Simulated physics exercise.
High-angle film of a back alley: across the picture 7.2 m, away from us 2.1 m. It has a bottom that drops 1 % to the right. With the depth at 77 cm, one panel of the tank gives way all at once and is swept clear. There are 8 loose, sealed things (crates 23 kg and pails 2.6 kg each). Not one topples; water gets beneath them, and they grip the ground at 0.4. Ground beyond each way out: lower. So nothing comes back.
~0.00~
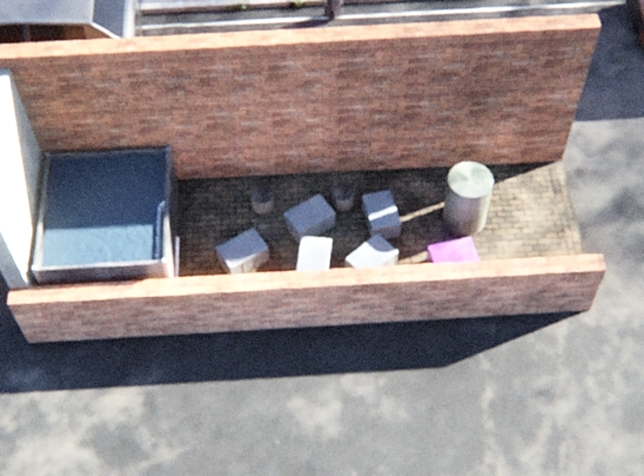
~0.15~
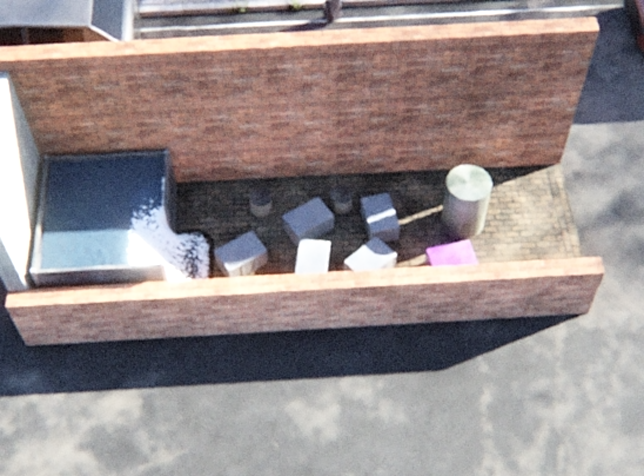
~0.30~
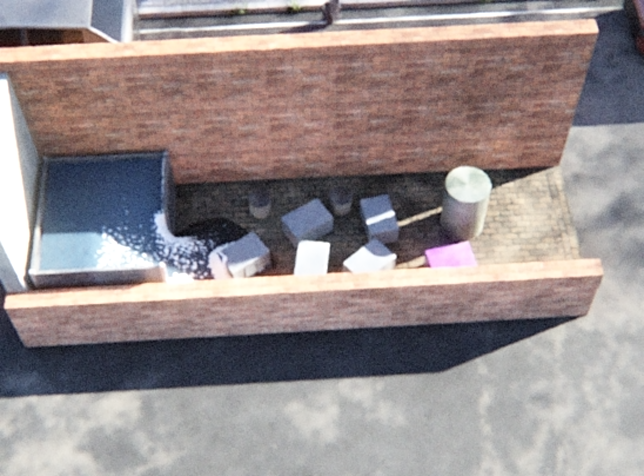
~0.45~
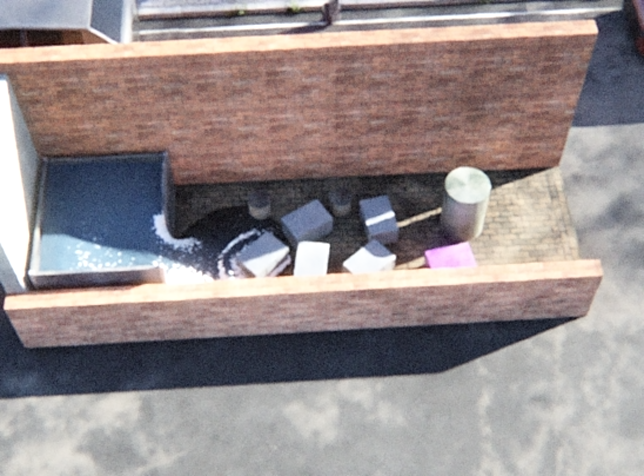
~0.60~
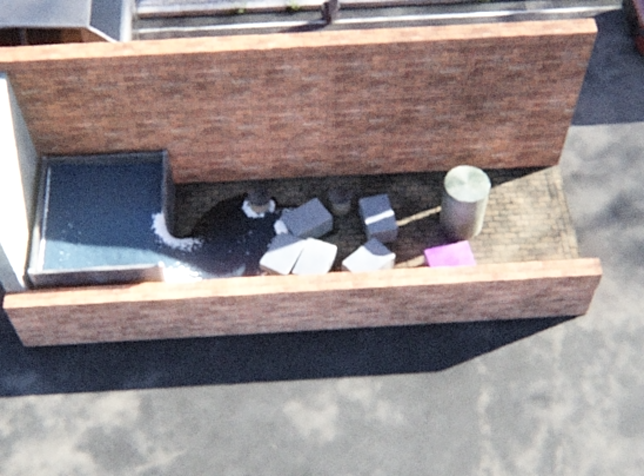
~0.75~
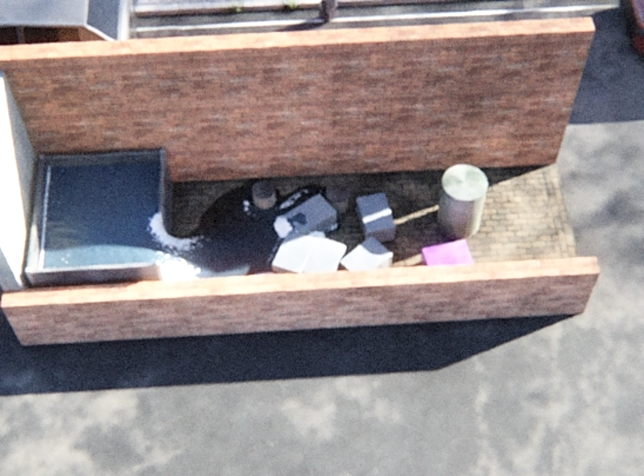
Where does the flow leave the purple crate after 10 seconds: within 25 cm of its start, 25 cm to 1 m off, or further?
Further than 1 m.
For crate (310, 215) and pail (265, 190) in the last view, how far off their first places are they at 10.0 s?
The one named first has moved 350 cm, the other 100 cm.
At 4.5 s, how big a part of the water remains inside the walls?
Still held: Near 70 %.
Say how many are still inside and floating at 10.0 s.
I'd say 1 of them.
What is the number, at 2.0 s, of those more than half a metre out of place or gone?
By then 8.
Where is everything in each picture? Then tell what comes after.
The purple crate at (453, 254) rests on the ground; 2.8 m2 under water; 0 of 8 have shifted, in the first frame.
The purple crate at (452, 257), on the bottom; water covers 3.4 m2; 0 of 8 have shifted, in the second frame.
The purple crate at (451, 259) rests on the ground; water covers 4.1 m2; 0 of 8 have shifted, in the third frame.
The purple crate at (451, 259) rests on the ground; water covers 4.8 m2; 1 of 8 have shifted, in the fourth frame.
The purple crate at (450, 258), on the bottom; water covers 5.4 m2; 1 of 8 have shifted, in the fifth frame.
The purple crate at (448, 257), on the bottom; water covers 6.3 m2; 4 of 8 have shifted, in the sixth frame.
After 2.0 s the purple crate is near (540, 231), 1.4 m from its start, aground; 0 of 8 are out; 7 afloat.
After 4.5 s the purple crate has gone out; 6 of 8 are out; 2 afloat.
After 7.0 s the purple crate has gone out; 6 of 8 are out; 1 afloat.
After 10.0 s the purple crate has gone out; 6 of 8 are out; 1 afloat.
